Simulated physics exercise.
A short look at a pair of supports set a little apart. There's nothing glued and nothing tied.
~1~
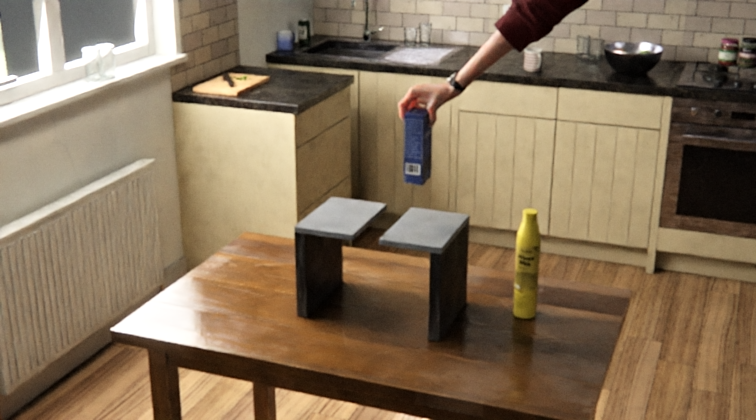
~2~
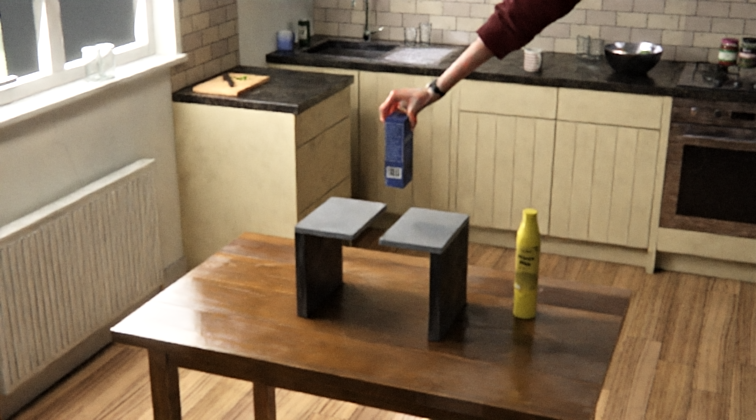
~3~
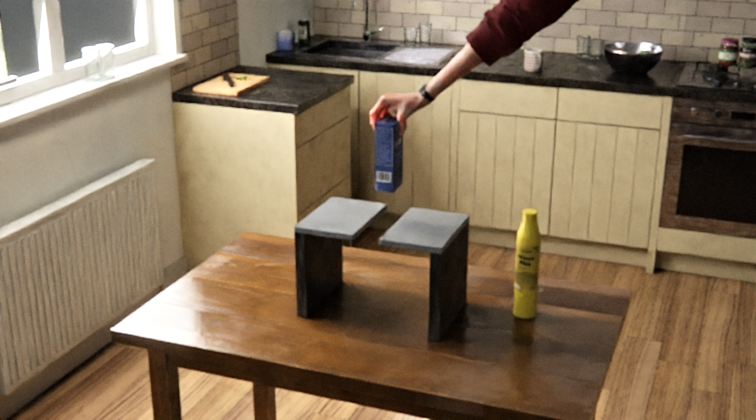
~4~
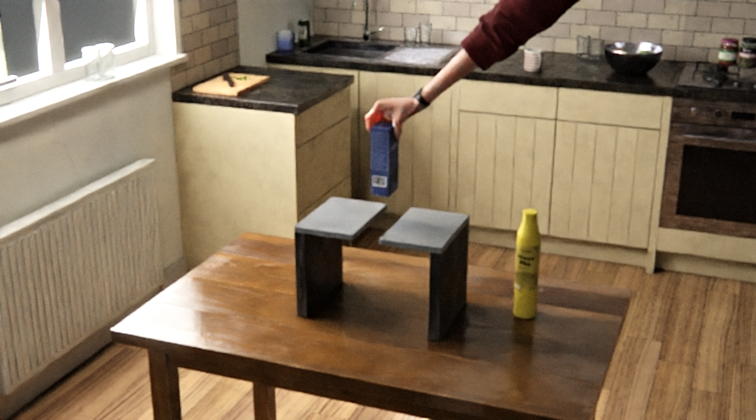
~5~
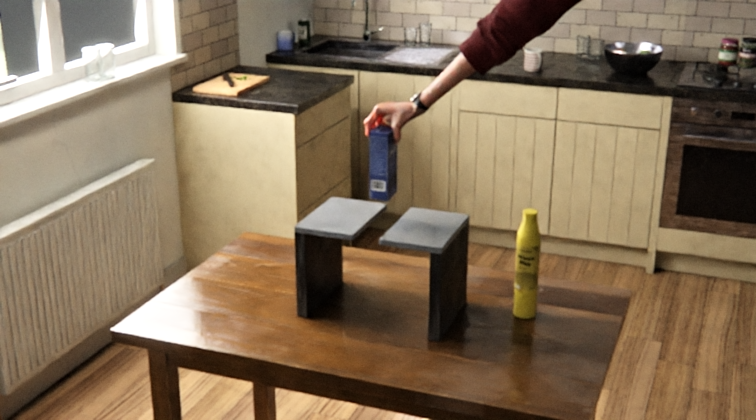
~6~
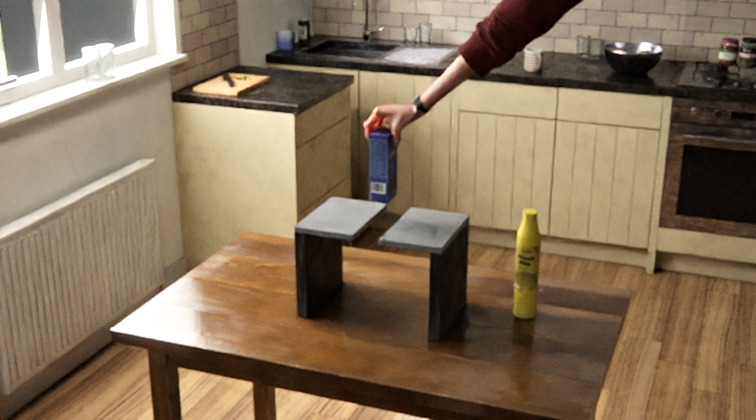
In a kitchen with cream cupboards and a dark worktop, seen from slightly above by a still camera, a wooden table stands in front. On it are two dark supports with grey tops, set a little apart, and a yellow bottle to their right. From the upper right, a dark-red-sleeved arm carries a blue carton a short way left and downward, slowing until it hovers above the gap.
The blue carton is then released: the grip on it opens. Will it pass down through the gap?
Yes - oh well, it falls past the gap.
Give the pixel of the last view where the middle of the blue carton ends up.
Near pixel (383, 278).
Then, 0.32 s later than the last frame, blue carton moved well along near (383, 253).
Then, 0.66 s later than the last frame, blue carton moved well along near (383, 278).
When it is over, moved from the start, blue carton; yellow bottle as before. End places, in pixels of the last picture, blue carton near (383, 278). The carton drops through.
